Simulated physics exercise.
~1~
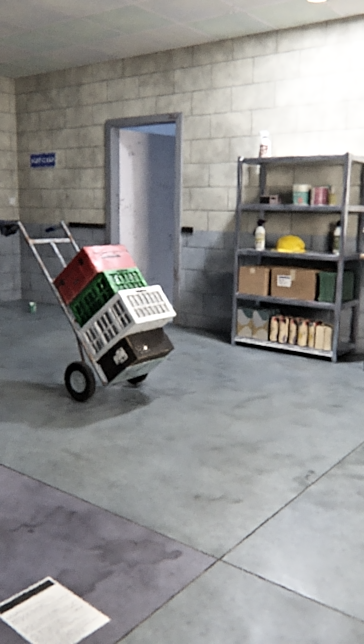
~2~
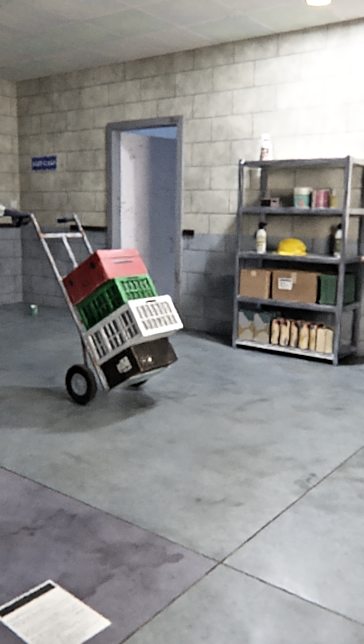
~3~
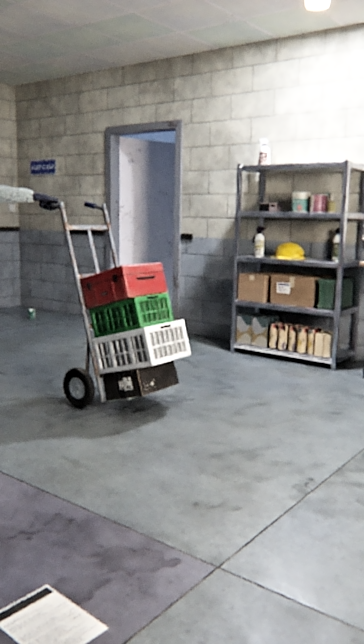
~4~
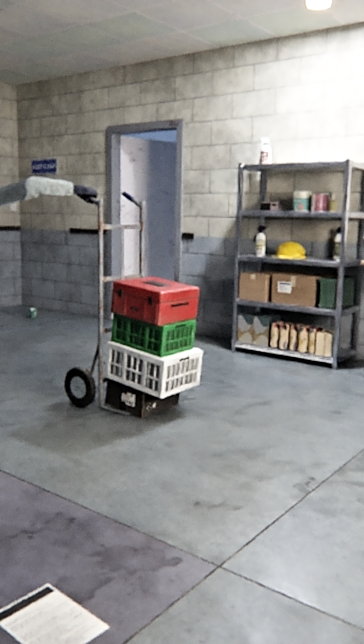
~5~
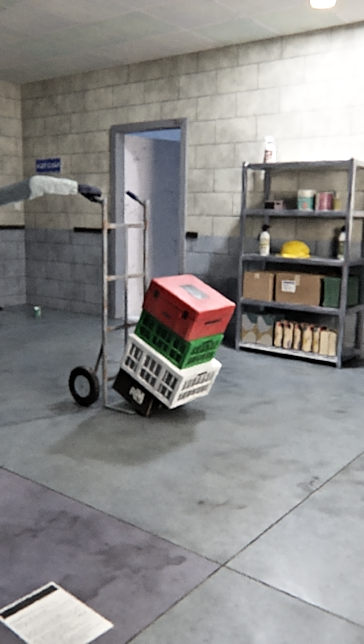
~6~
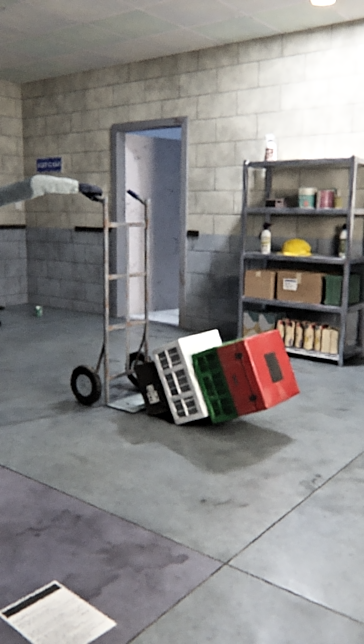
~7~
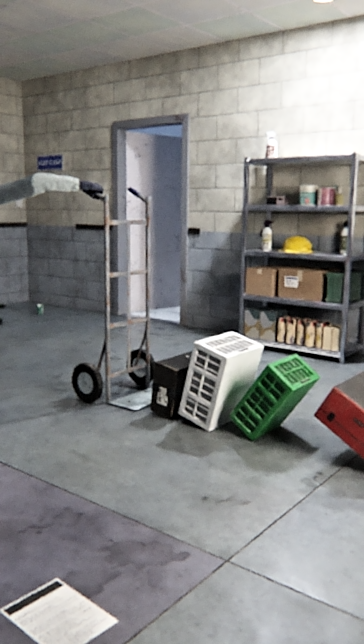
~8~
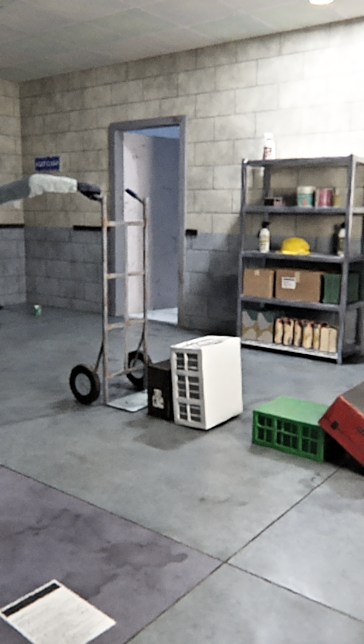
In a storeroom, a gloved hand swung a leaning sack truck upright and held it there, but the stacked crates kept tipping forward and toppled to the right, leaving the red and green ones spilled across the floor and the white and black ones tipped beside the truck.
